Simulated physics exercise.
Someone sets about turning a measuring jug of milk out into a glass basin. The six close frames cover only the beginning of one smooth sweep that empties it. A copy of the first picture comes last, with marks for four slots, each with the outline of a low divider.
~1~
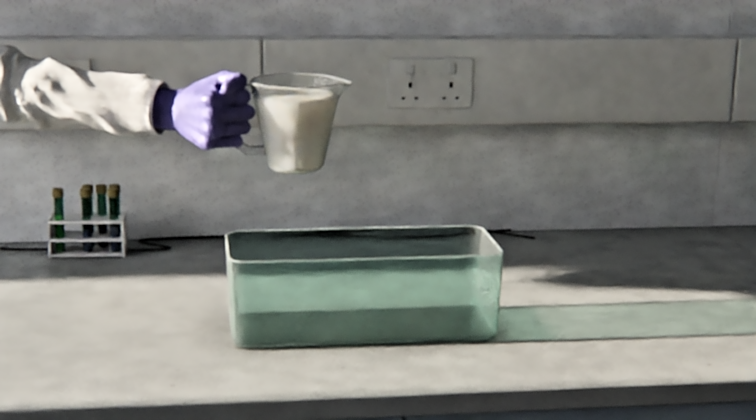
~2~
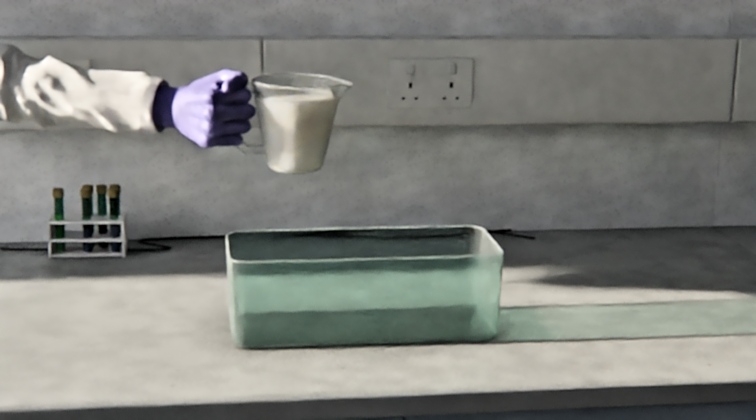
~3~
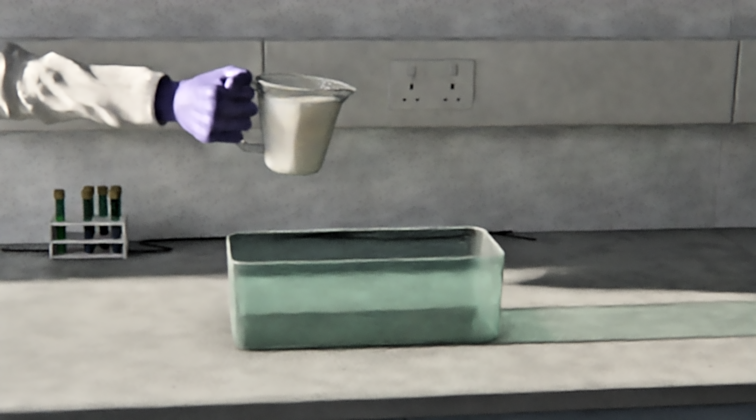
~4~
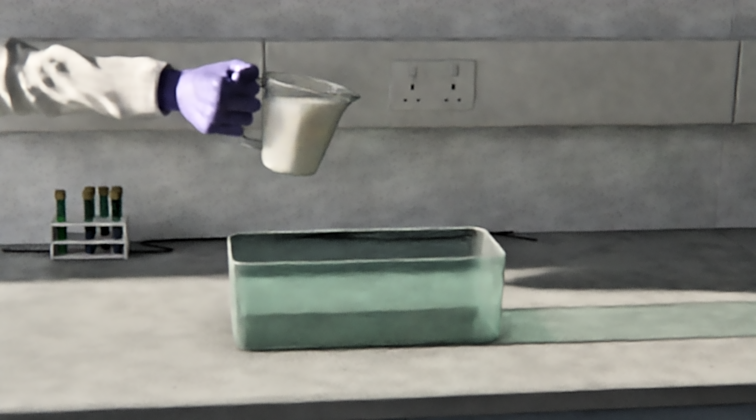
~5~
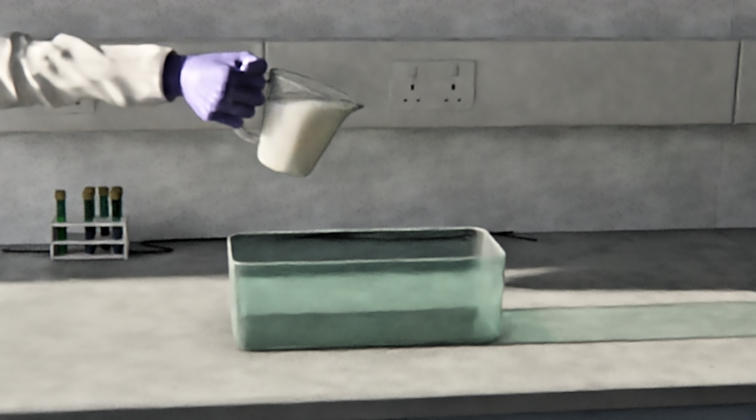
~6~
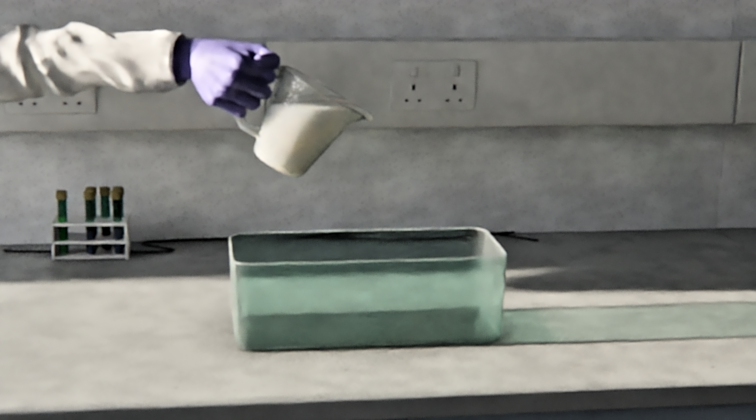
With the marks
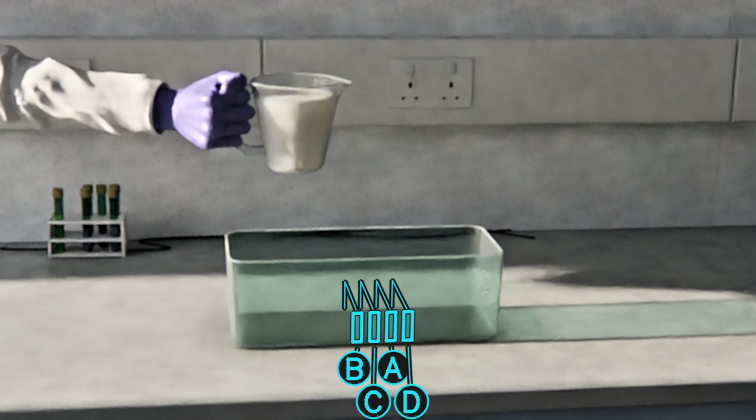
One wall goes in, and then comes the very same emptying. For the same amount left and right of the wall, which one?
Go for D.
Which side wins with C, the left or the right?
The right one.
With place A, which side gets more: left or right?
The right side.
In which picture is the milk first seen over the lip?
Picture 6.
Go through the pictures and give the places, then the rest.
In the first frame, upright, lip at (350, 83); basin from (232, 346) to (497, 337); nothing has left yet.
In the second frame, upright, lip at (351, 84); nothing has left yet.
In the third frame, tipped about 5°, lip at (355, 89); nothing has left yet.
In the fourth frame, tipped about 12°, lip at (359, 96); nothing has left yet.
In the fifth frame, tipped about 20°, lip at (363, 105); nothing has left yet.
In the sixth frame, tipped about 30°, lip at (366, 117); milk is over the lip, down to (366, 117).
In cyan, A at (391, 347); B at (357, 348); C at (374, 347); D at (408, 346).
If A is chosen, about 16 % ends left of the wall and 82 % right of it.
If B is chosen, about 4 % ends left of the wall and 94 % right of it.
If C is chosen, about 6 % ends left of the wall and 92 % right of it.
If D is chosen, about 45 % ends left of the wall and 54 % right of it.
